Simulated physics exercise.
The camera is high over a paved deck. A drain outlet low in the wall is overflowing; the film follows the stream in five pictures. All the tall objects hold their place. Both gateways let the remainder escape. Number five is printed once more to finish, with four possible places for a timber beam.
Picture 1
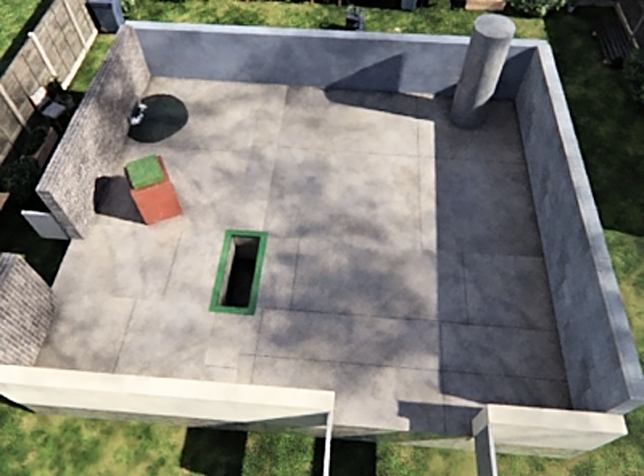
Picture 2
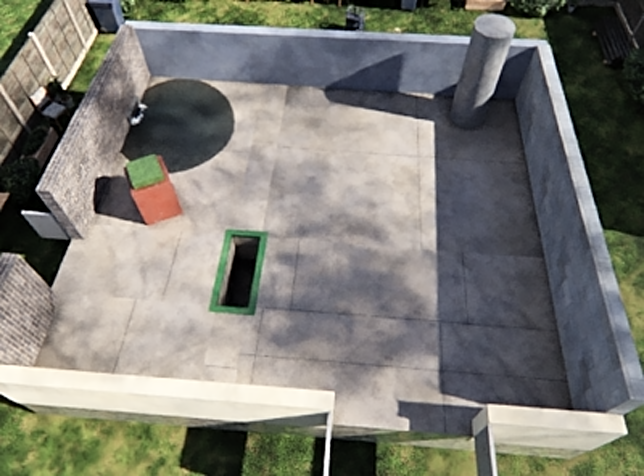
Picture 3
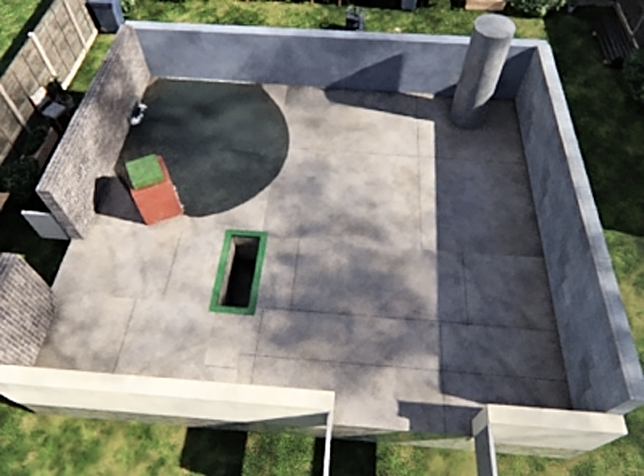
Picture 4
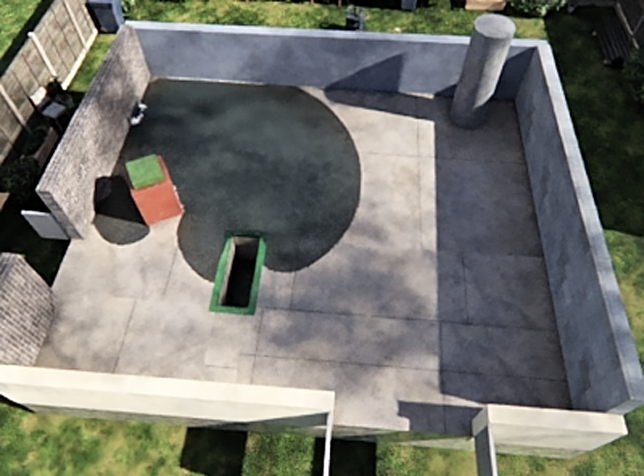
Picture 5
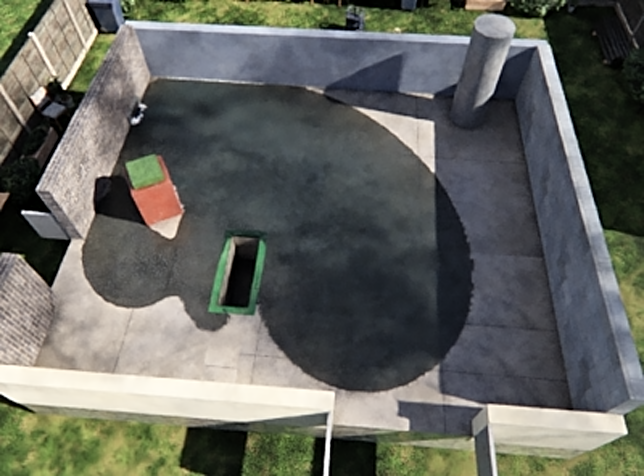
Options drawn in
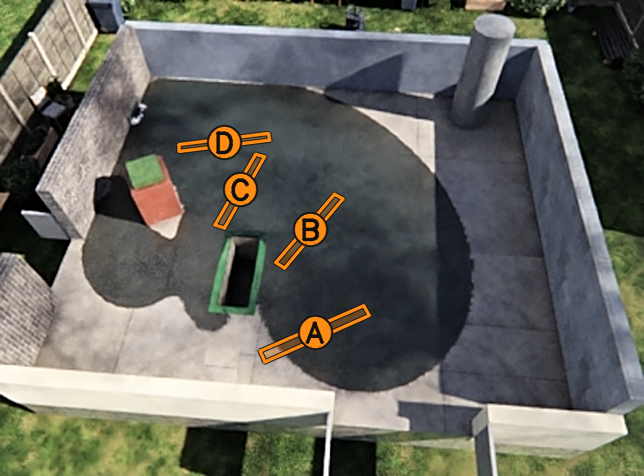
The clip shows a walled paved deck from above as dark water spreads from an outfall at the upper left, passing around a red block, then reaching a green-edged drain pit and covering much of the paving beyond it.
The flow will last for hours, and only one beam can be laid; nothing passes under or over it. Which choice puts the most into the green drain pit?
The answer is position B.
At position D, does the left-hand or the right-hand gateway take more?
The right one.
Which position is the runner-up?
That is position A.
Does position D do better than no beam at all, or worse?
Position D is worse.
On the marked copy, A from (262, 356) to (366, 310); B from (280, 265) to (338, 196); C from (219, 226) to (260, 155); D from (179, 147) to (269, 136).
With A, about 23 % of the stream runs into the green drain pit, about 75 % out by the gates.
With B, about 50 % of the stream runs into the green drain pit, about 48 % out by the gates.
With C, about 12 % of the stream runs into the green drain pit, about 85 % out by the gates.
With D, about 13 % of the stream runs into the green drain pit, about 85 % out by the gates.
